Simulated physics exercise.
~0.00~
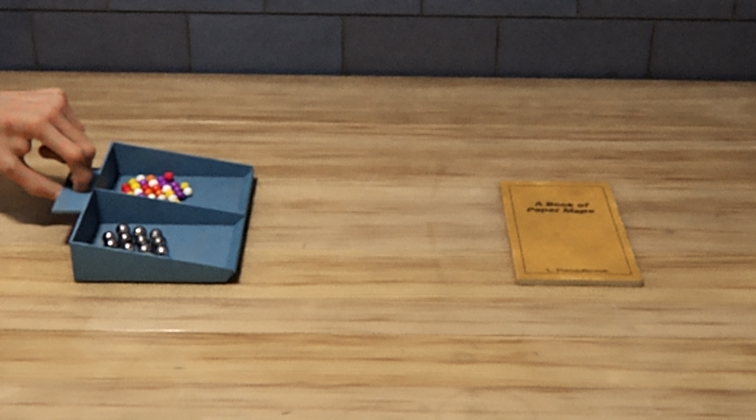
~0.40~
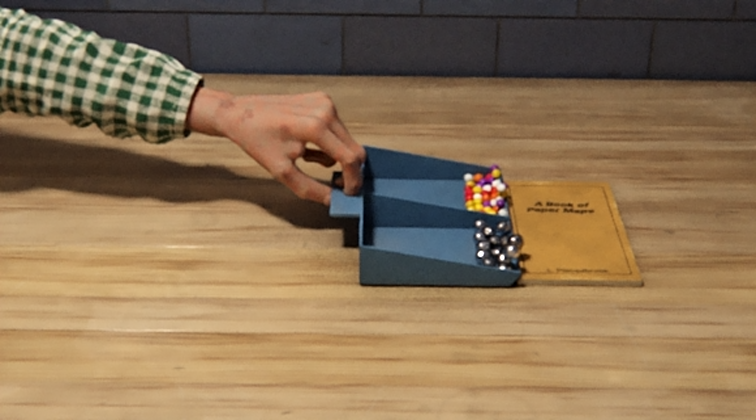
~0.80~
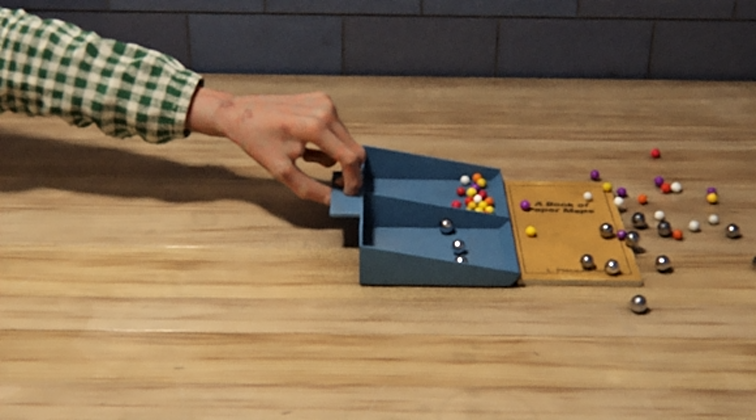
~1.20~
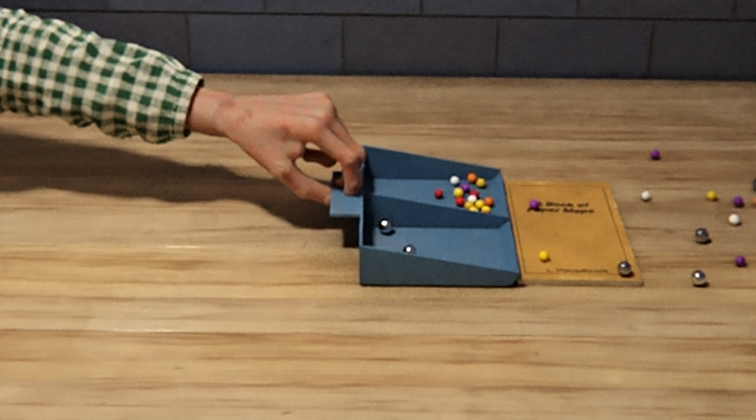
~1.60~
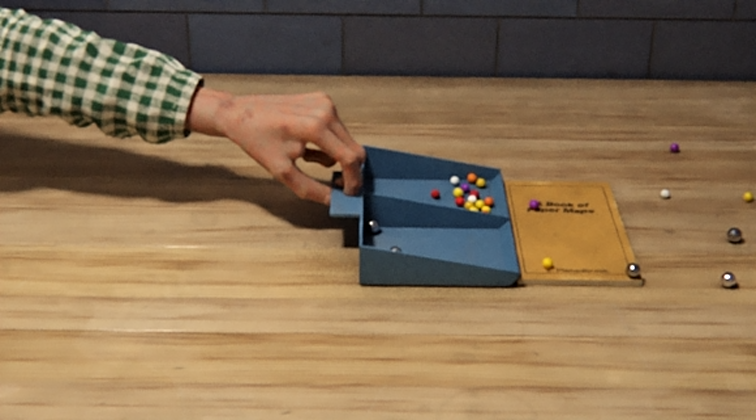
We see a hand slide a blue two-part tray of silver balls and colorful beads right across a wooden table until it stops against a thin yellow book, and pieces from both parts spill over the front, most of the silver balls and about half the beads leaving the tray.
